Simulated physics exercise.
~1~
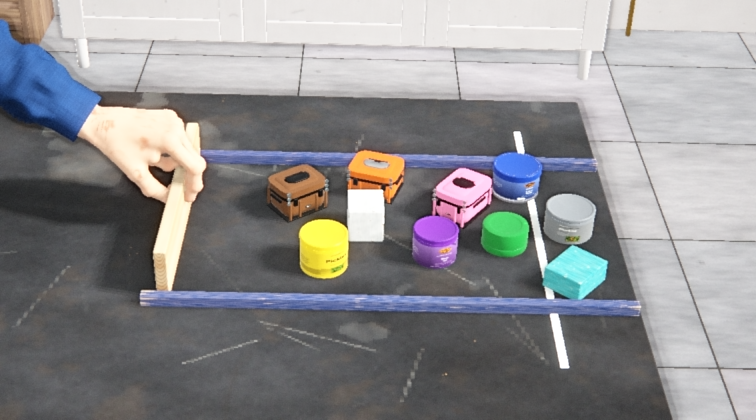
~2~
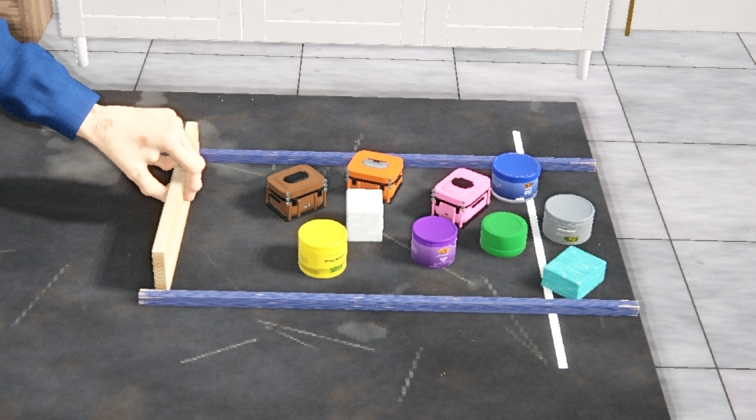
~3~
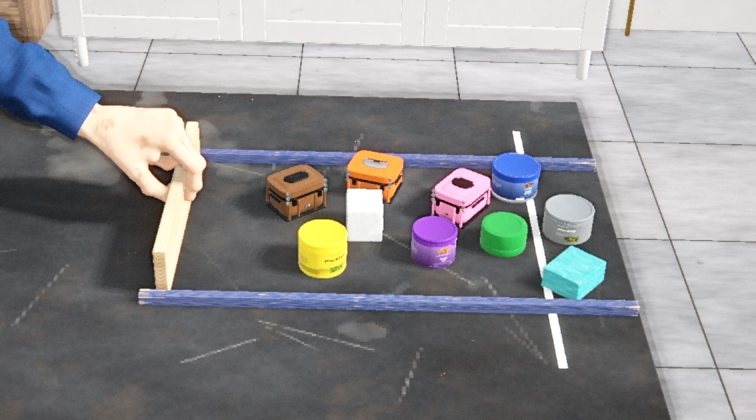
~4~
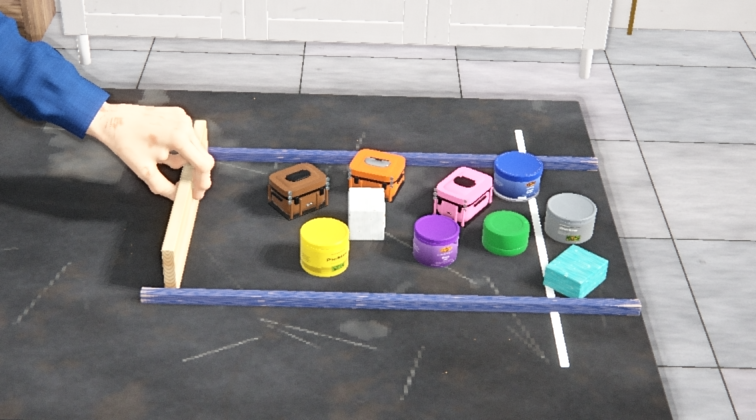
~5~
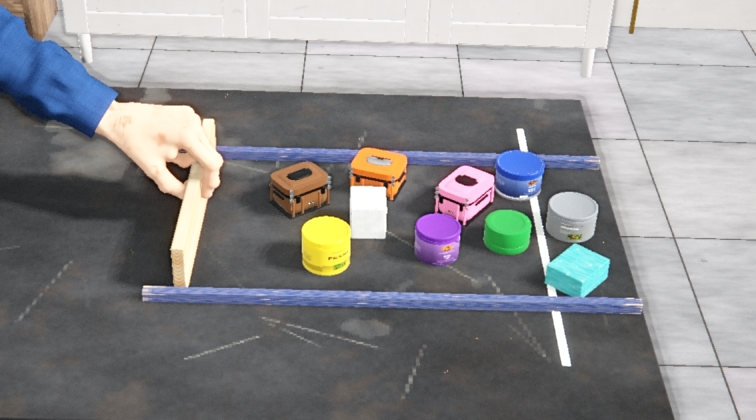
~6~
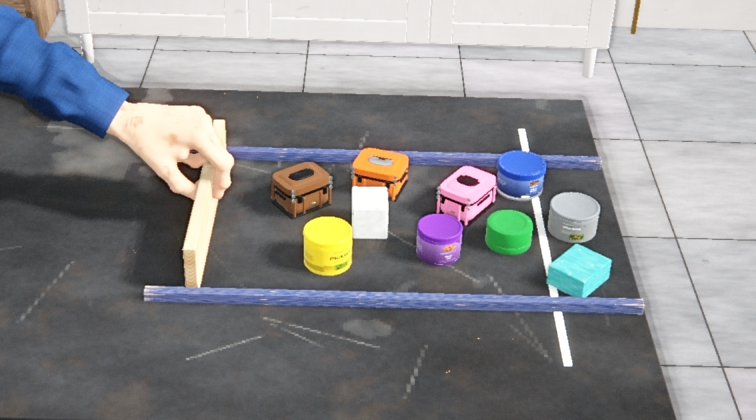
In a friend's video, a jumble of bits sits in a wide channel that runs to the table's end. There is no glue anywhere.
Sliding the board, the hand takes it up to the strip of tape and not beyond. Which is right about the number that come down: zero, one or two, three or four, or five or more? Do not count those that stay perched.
Once it stops, the band for pieces knocked off is one to two, pretty clearly.
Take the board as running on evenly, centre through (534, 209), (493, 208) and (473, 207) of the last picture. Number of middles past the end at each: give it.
The counts are 1, 0 and 0, in that order.
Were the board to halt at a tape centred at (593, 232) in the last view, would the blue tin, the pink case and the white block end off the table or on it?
The blue tin? It does not stay. The pink case? It does not stay. The white block? It is safe.
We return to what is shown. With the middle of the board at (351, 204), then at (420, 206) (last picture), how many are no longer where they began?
Up to then 4, and up to the other point 7.
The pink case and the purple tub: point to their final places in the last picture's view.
About (596, 198), and the other about (595, 246).
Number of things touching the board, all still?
That number would be 4.
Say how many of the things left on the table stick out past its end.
Expected count: 3.
A little later, none off yet; grey tub at rest near (573, 217); turquoise block at rest near (579, 272); blue tin at rest near (520, 176).
Next, none off yet; grey tub shifted about its own width near (611, 213); turquoise block at rest near (579, 272); blue tin shifted about its own width near (557, 173).
When it is over, the number that fall off is one or two; down, grey tub.
